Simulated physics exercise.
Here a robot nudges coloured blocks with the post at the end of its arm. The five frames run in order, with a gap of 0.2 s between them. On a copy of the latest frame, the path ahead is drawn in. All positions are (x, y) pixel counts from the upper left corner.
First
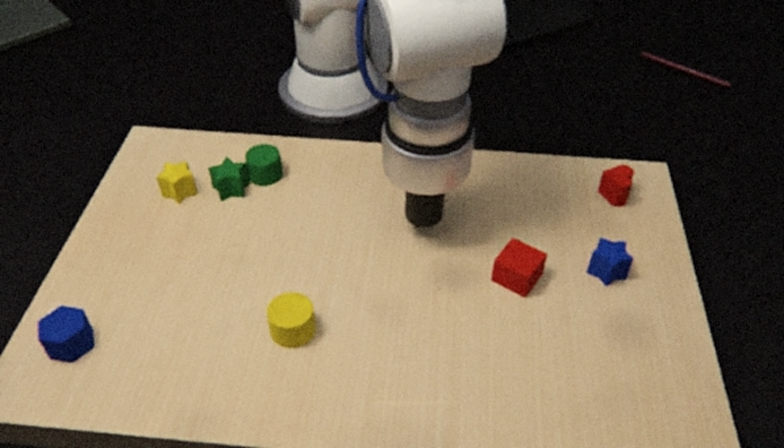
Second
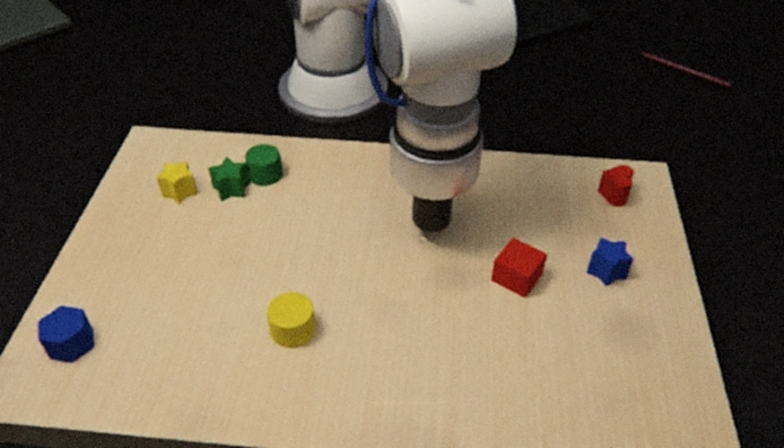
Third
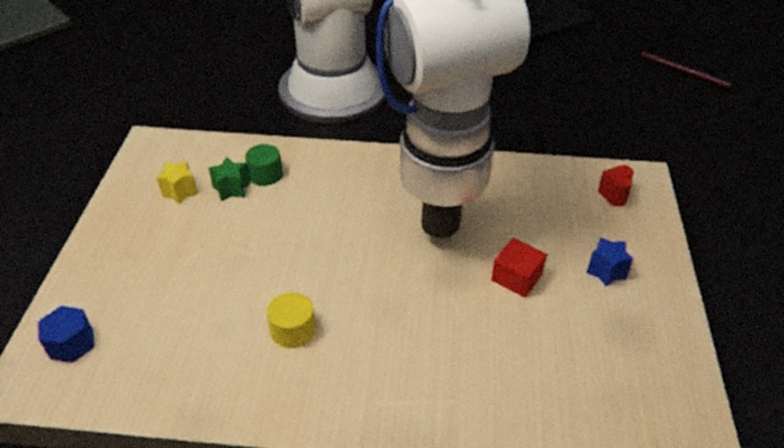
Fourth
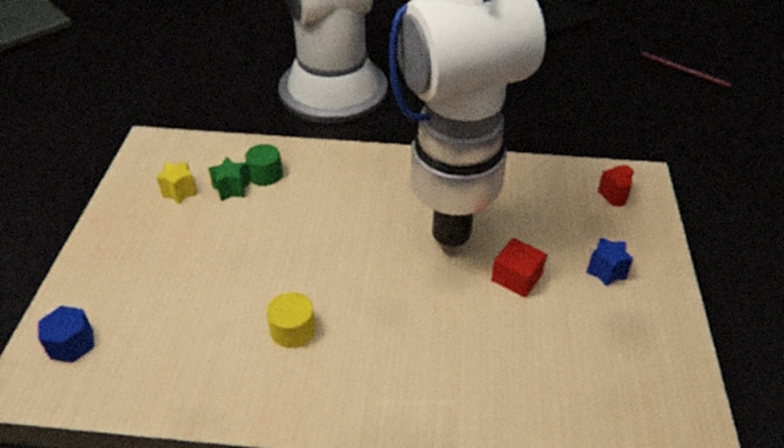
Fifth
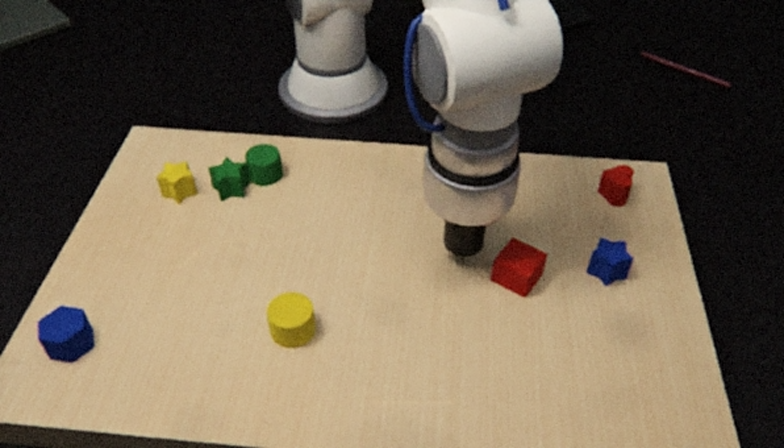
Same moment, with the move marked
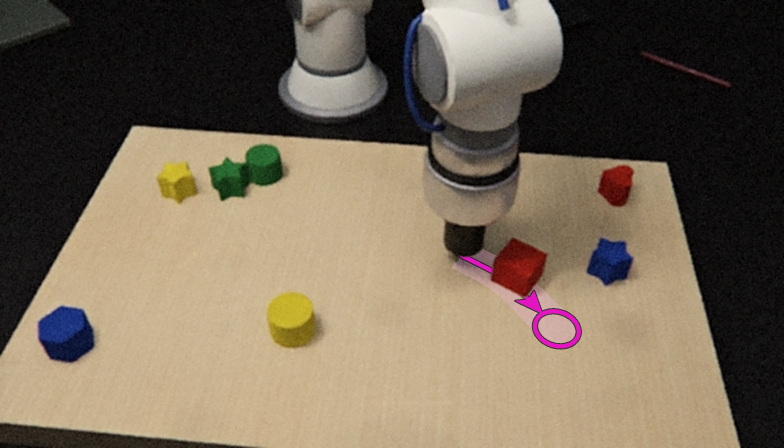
On a light wooden board scattered with small coloured blocks, a white robot arm moved its dark post a short way right and slightly toward the viewer, nearing the red square block, while every block stayed still.
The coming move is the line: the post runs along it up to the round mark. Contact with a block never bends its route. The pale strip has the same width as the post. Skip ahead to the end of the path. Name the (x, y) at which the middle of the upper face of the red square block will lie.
Answer: (581, 276).
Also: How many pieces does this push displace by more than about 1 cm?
Going by the path, one of them shifts by more than about 1 cm.
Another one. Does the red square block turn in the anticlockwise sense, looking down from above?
Going by the path, yes.
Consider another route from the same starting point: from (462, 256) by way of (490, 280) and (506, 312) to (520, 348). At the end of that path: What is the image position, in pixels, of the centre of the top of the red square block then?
The centre of its top will be at (541, 265).
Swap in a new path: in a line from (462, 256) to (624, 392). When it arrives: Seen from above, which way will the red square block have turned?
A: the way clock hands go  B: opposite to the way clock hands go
B.
The drawn path runs from (462, 256) by way of (513, 285) to (557, 328).
The first path, step by step. One third of the way, post at (501, 261); red square block at (543, 263), turned 15° anticlockwise.
Two thirds of the way, post at (532, 287); red square block at (574, 274), turned 50° anticlockwise.
At the end, post at (560, 315); red square block at (581, 276), turned 65° anticlockwise; blue star-shaped block not moved.
